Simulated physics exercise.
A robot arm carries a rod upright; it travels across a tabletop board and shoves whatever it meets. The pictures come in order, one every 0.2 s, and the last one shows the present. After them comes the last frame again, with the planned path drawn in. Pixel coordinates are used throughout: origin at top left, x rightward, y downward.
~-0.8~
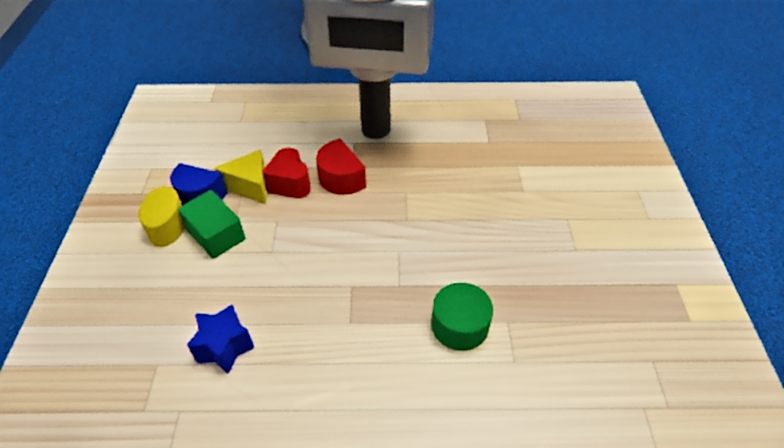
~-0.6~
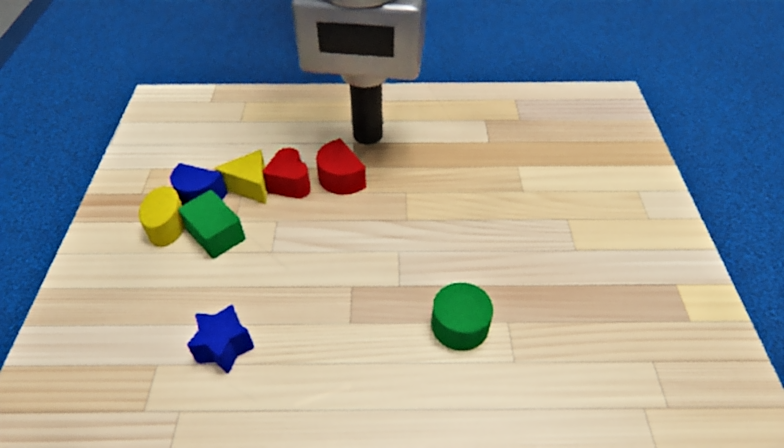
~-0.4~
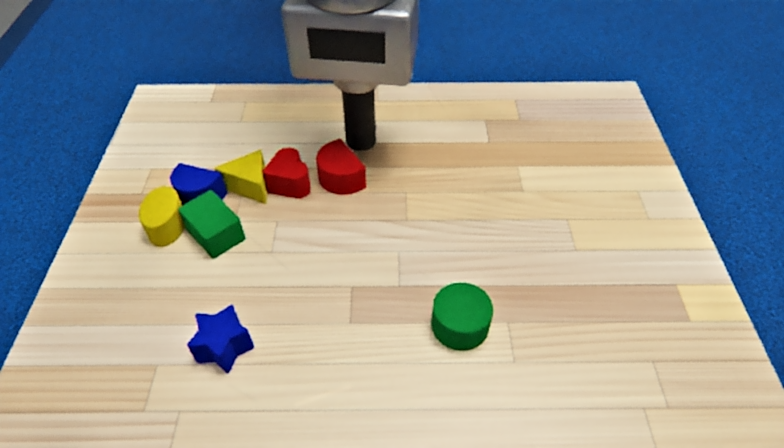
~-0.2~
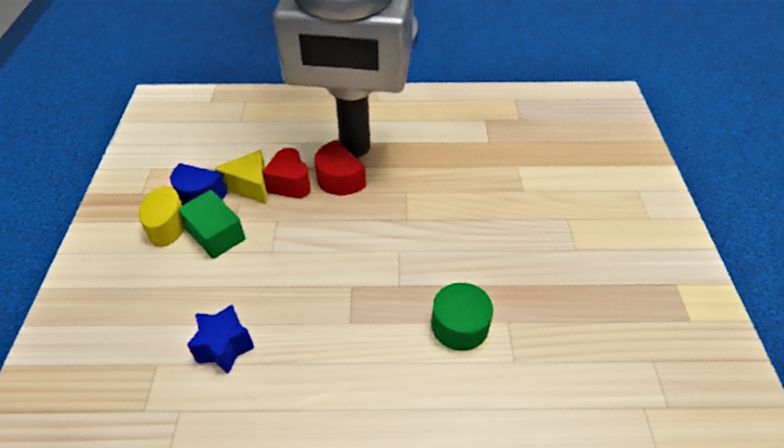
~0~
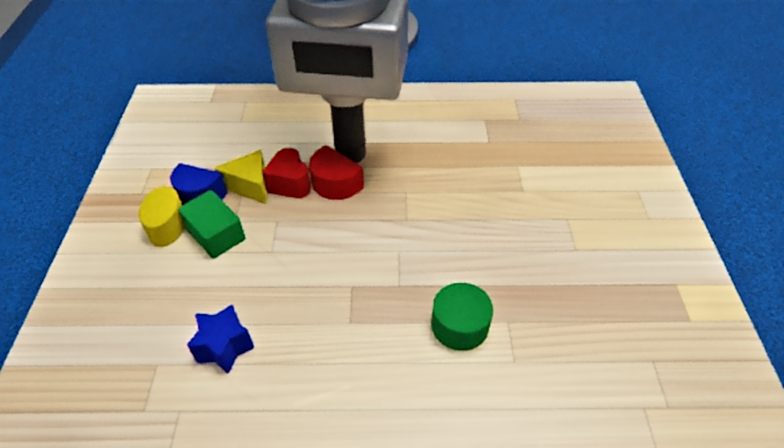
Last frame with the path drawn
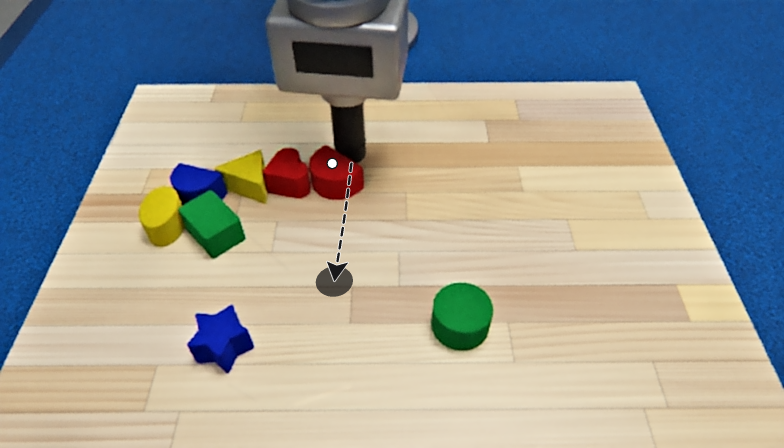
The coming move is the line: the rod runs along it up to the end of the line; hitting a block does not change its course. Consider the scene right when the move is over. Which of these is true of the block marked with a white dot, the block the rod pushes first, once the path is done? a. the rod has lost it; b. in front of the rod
a - the rod has lost it.
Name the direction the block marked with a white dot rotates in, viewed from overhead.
It ends up turned clockwise.
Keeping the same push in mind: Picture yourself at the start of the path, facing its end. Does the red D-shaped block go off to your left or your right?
Well, taking the path from its start to its end as straight ahead, the red D-shaped block moves to the right.
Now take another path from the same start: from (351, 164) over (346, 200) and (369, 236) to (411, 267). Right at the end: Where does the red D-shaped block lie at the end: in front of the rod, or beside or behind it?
Left aside or behind.
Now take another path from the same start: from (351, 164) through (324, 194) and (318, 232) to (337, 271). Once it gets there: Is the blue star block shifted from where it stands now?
Final answer: No.
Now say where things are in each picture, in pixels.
The first picture shows rod tip at (376, 131); block tops, red heart-shaped block at (287, 164); red D-shaped block at (338, 158).
The second picture shows rod at (368, 136); blocks unchanged.
The third picture shows rod at (361, 142); blocks unchanged.
The fourth picture shows rod at (355, 148); blocks unchanged.
The fifth picture shows rod at (351, 155); red heart-shaped block at (287, 164); red D-shaped block at (332, 163).
Path on the board, from (351, 164) directly to (334, 281); the dot is on the red D-shaped block.
On the path given first. One third of the way, rod at (346, 190); red D-shaped block at (317, 194), turned 15° clockwise.
Two thirds of the way, rod at (340, 230); red D-shaped block at (303, 207), turned 45° clockwise.
At the end, rod at (333, 273); red heart-shaped block in place; red D-shaped block at (303, 207), turned 50° clockwise.
